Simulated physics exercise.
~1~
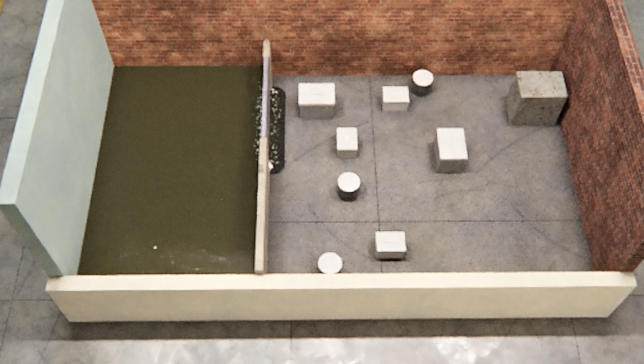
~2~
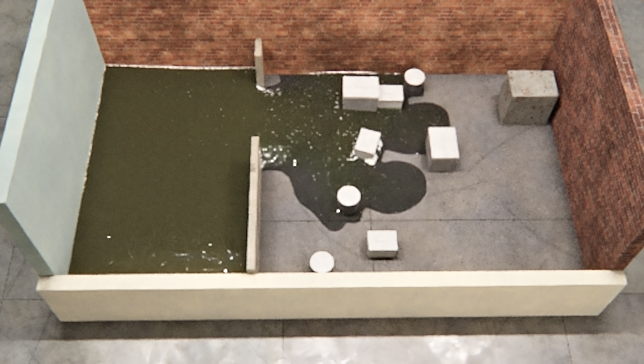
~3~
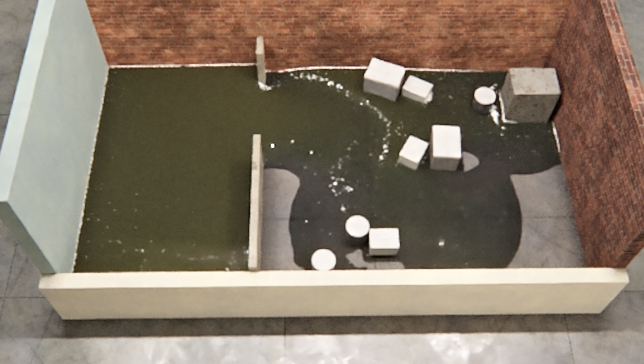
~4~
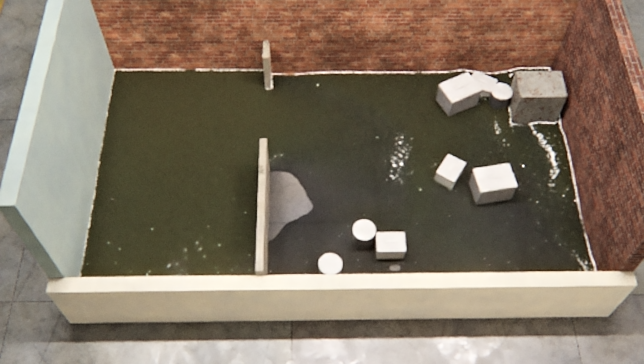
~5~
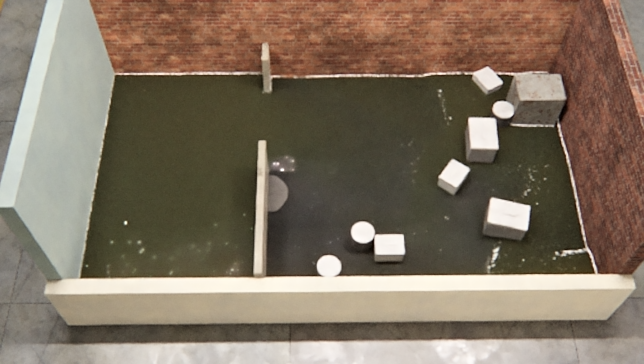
In a brick-walled basement, murky water bursts through a gap in the partition, spreading rightward and pushing several white blocks toward the far wall.
